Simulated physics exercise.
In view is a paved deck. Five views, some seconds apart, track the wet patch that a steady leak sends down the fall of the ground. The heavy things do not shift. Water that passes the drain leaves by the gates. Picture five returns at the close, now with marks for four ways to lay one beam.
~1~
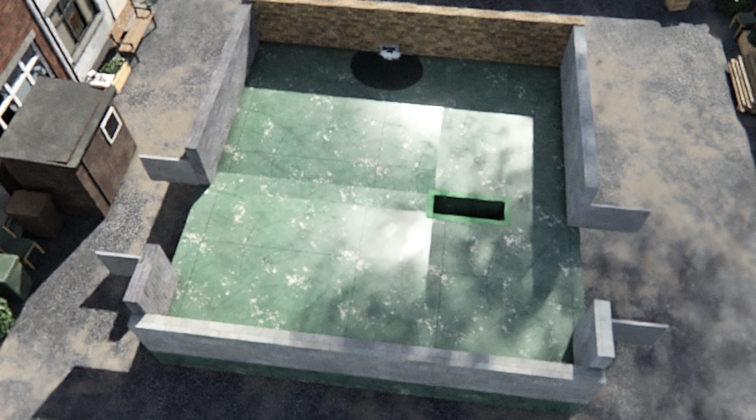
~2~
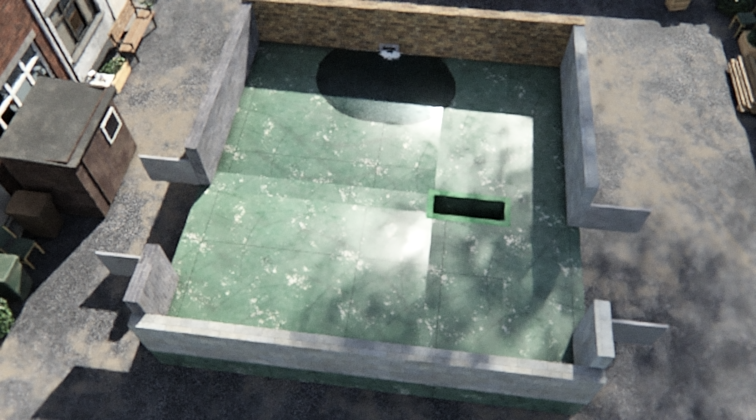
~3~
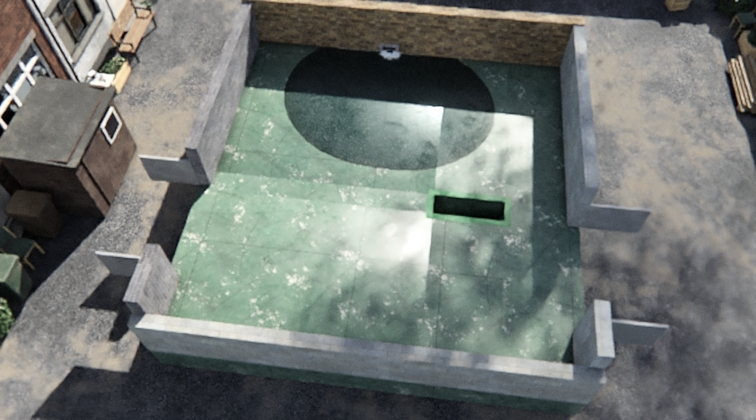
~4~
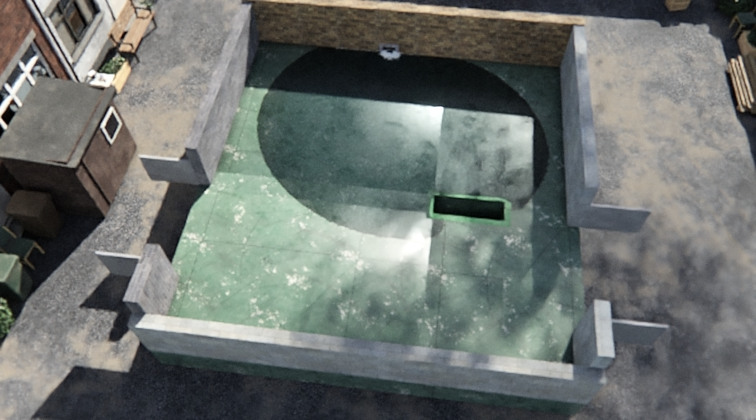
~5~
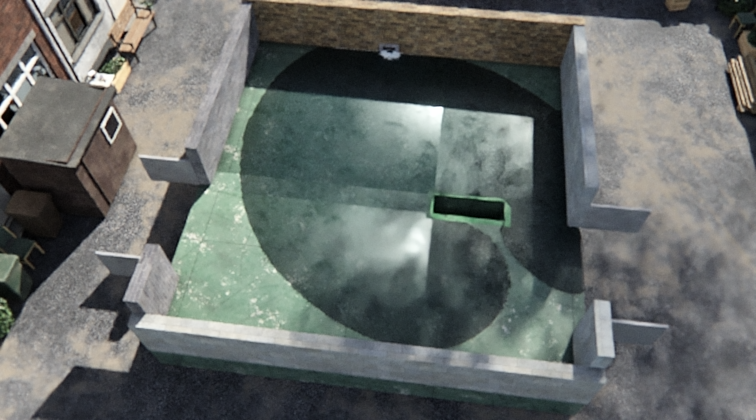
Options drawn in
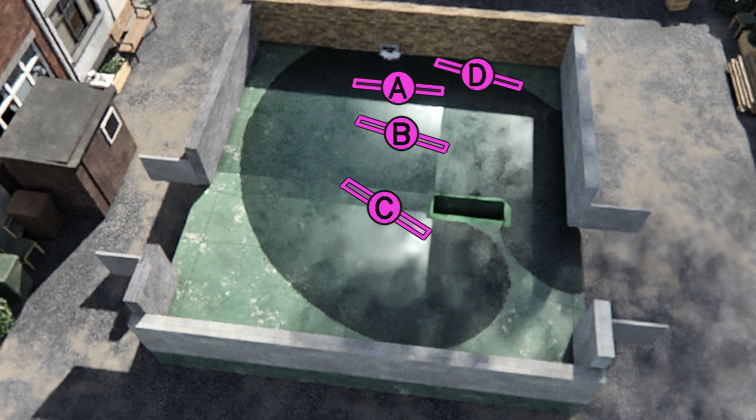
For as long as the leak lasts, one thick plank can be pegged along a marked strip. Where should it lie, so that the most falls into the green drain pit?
C beats the others.
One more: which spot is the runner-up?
Spot D.
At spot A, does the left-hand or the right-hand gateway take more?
The right one.
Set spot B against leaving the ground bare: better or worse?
It is worse.
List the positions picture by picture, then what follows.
In the first frame, outfall at (389, 49); green drain pit at (469, 208); open gate at (570, 276); open gate at (196, 230); front seen at (384, 86), 3 % of the ground wet; green drain pit still dry.
In the second frame, front seen at (435, 113), 11 % of the ground wet; green drain pit still dry.
In the third frame, front seen at (418, 167), 24 % of the ground wet; green drain pit still dry.
In the fourth frame, front seen at (520, 204), 43 % of the ground wet; green drain pit taking water.
In the fifth frame, front seen at (464, 332), 67 % of the ground wet; green drain pit taking water.
On the marked copy, A from (354, 82) to (442, 91); B from (358, 120) to (445, 147); C from (345, 182) to (426, 234); D from (436, 62) to (520, 86).
If A is chosen, about 17 % of the stream goes into the green drain pit, about 80 % out by the gates.
If B is chosen, about 16 % of the stream goes into the green drain pit, about 81 % out by the gates.
If C is chosen, about 41 % of the stream goes into the green drain pit, about 56 % out by the gates.
If D is chosen, about 28 % of the stream goes into the green drain pit, about 70 % out by the gates.
